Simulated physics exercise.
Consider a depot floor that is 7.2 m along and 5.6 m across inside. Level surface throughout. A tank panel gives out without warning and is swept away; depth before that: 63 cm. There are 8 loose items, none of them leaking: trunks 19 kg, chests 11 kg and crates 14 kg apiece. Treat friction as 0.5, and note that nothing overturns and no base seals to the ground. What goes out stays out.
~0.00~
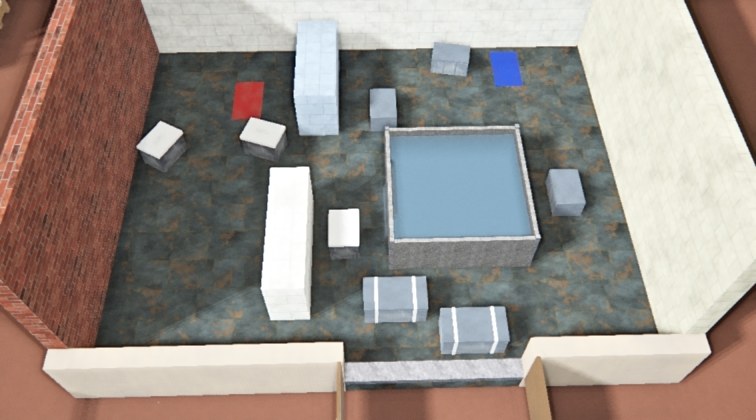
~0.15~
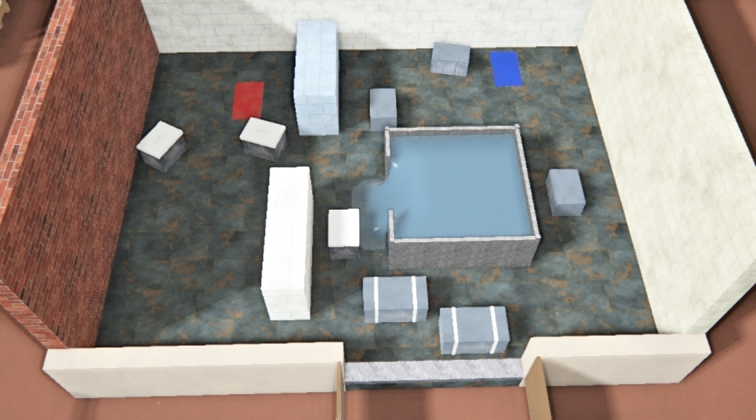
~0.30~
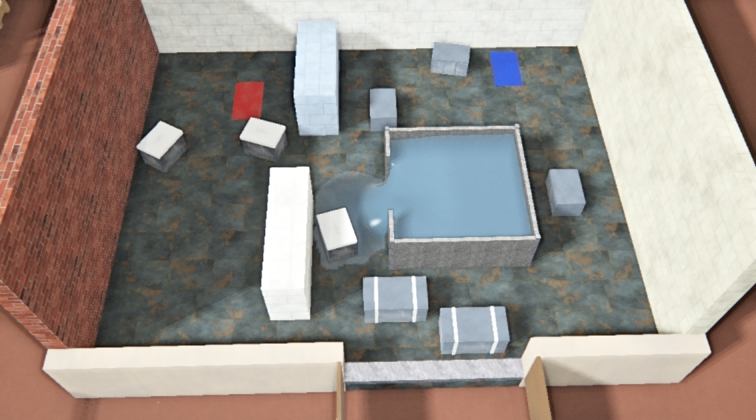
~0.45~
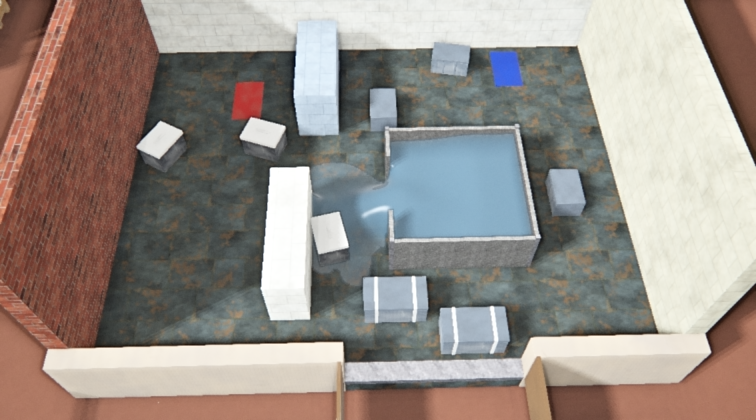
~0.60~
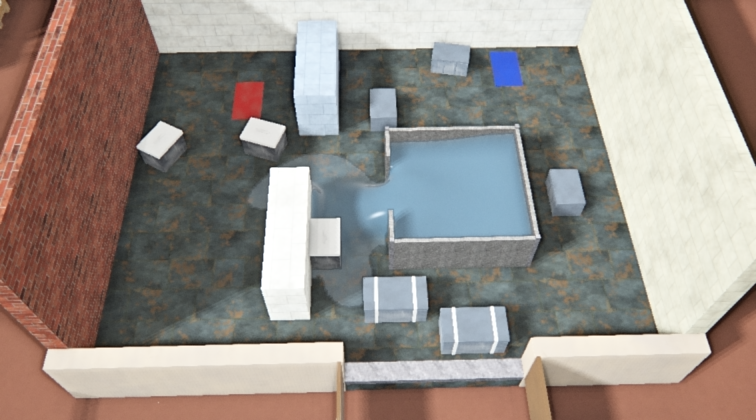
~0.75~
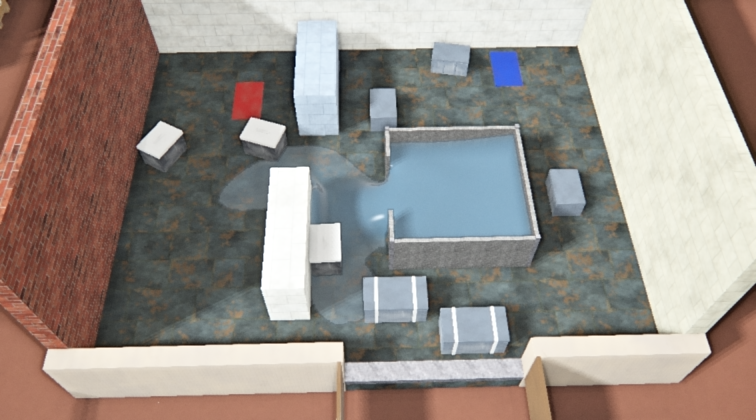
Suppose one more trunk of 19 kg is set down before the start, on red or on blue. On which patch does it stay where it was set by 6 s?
On blue.
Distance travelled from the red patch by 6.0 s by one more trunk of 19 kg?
Distance: Approx. 60 cm.
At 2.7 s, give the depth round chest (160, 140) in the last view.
I'd say some 11 cm.
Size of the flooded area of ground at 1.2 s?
Near 9.5 m2 in all.
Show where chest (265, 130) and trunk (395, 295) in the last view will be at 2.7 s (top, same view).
First one near (165, 40), second near (436, 293).
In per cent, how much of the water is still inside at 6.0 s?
Some 84 per cent remains.
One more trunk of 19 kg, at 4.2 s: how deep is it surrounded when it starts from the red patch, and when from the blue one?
Around 10 cm for the first start, around 0 cm for the second.
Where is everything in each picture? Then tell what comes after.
In the first picture, a chest at (344, 227) rests on the ground; a trunk at (395, 293), on the bottom; the red patch at (248, 100); the blue patch at (506, 69); 3.2 m2 under water; 0 of 8 have shifted.
In the second picture, a chest at (344, 227) rests on the ground; a trunk at (395, 293) rests on the ground; the red patch at (248, 100); the blue patch at (506, 69); 3.7 m2 under water; 0 of 8 have shifted.
In the third picture, a chest at (336, 228) rests on the ground, 10 cm from its start; a trunk at (395, 293) rests on the ground; the red patch at (248, 100); the blue patch at (506, 69); 4.3 m2 under water; 1 of 8 have shifted.
In the fourth picture, a chest at (329, 232) rests on the ground, 21 cm from its start; a trunk at (395, 293), on the bottom; the red patch at (248, 100); the blue patch at (506, 69); 5.0 m2 under water; 1 of 8 have shifted.
In the fifth picture, a chest at (325, 236), on the bottom, 30 cm from its start; a trunk at (395, 293), on the bottom; the red patch at (248, 100); the blue patch at (506, 69); water covers 5.8 m2; 1 of 8 have shifted.
In the sixth picture, a chest at (325, 242), on the bottom, 37 cm from its start; a trunk at (395, 293), on the bottom; the red patch at (248, 100); the blue patch at (506, 69); 6.5 m2 under water; 1 of 8 have shifted.
After 1.2 s on red it would be 0 cm off in 0 cm of water; on blue it would be 0 cm off in 0 cm of water.
After 2.7 s on red it would be 128 cm off in 7 cm of water; on blue it would be 0 cm off in 0 cm of water.
After 4.2 s on red it would be 59 cm off in 10 cm of water; on blue it would be 0 cm off in 0 cm of water.
After 6.0 s on red it would be 65 cm off in 9 cm of water; on blue it would be 0 cm off in 0 cm of water.
